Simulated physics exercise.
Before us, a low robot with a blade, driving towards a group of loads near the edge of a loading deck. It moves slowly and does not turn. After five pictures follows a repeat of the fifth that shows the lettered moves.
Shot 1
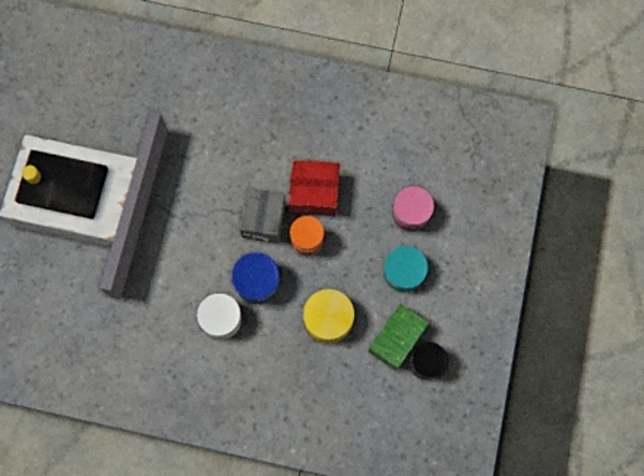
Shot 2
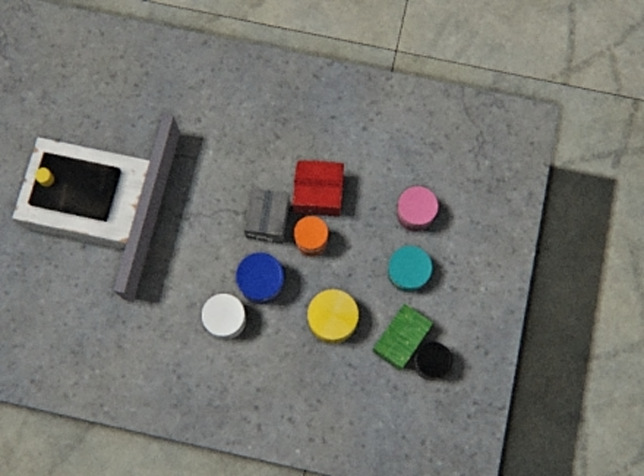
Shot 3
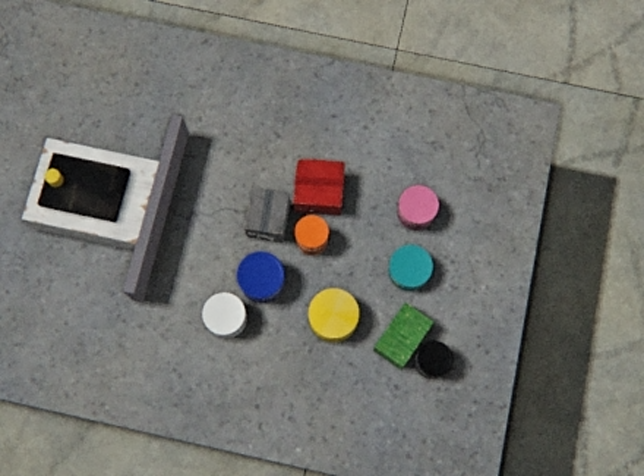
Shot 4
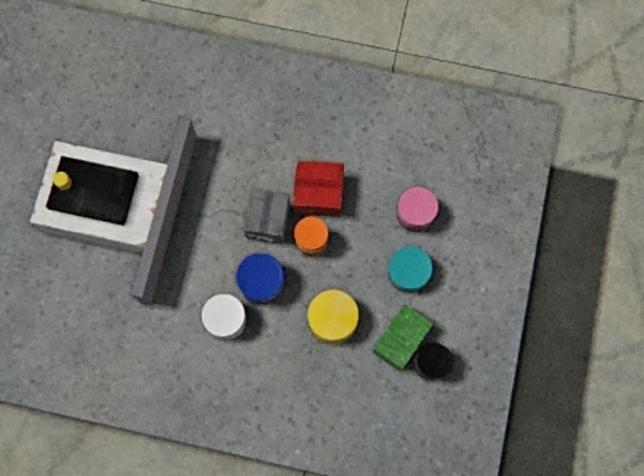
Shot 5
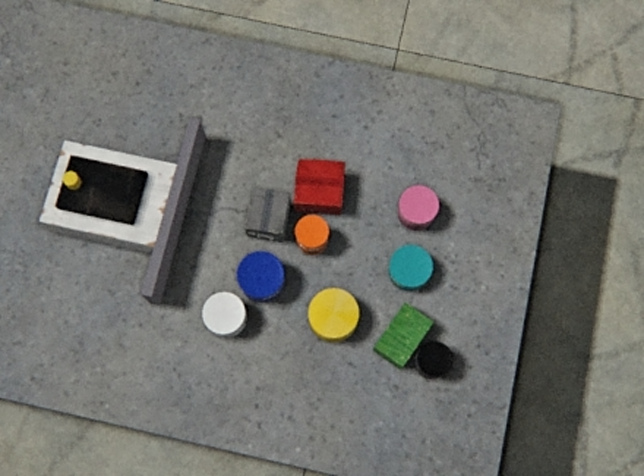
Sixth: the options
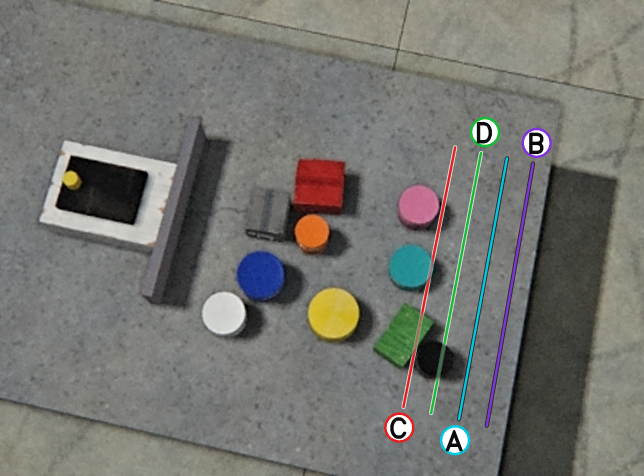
A low white robot with a dark blade creeping right across a grey deck towards a group of motionless coloured pails and blocks.
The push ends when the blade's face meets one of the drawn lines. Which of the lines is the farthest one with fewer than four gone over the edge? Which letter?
Line D.
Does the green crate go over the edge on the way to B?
Yes.
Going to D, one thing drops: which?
It is the black pail.
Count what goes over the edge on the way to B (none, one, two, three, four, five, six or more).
Six or more.
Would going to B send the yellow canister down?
Yes.
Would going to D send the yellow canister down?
No.
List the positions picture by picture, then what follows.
The first picture shows pink pail (413, 210); green crate (398, 337); white pail (220, 317).
The second picture shows robot (80, 187); yellow canister (333, 317).
The third picture shows robot (90, 188); blue pail (262, 278).
The fourth picture shows robot (98, 191); black pail (432, 363).
The fifth picture shows robot (108, 191); turquoise pail (410, 268); pink pail (418, 209); green crate (403, 336).
On the marked copy, A at (484, 284); B at (511, 290); C at (430, 273); D at (457, 278).
Taking D. A third of the way, robot (209, 213); white pail (280, 328); red parcel (340, 186).
Two thirds of the way, robot (312, 235); black pail (484, 387); green crate (464, 355).
When it is over, robot (393, 253); black pail over the edge; green crate (514, 390); one fallen.
As for the rest, A drops six; B drops ten; C is within the limit but short.
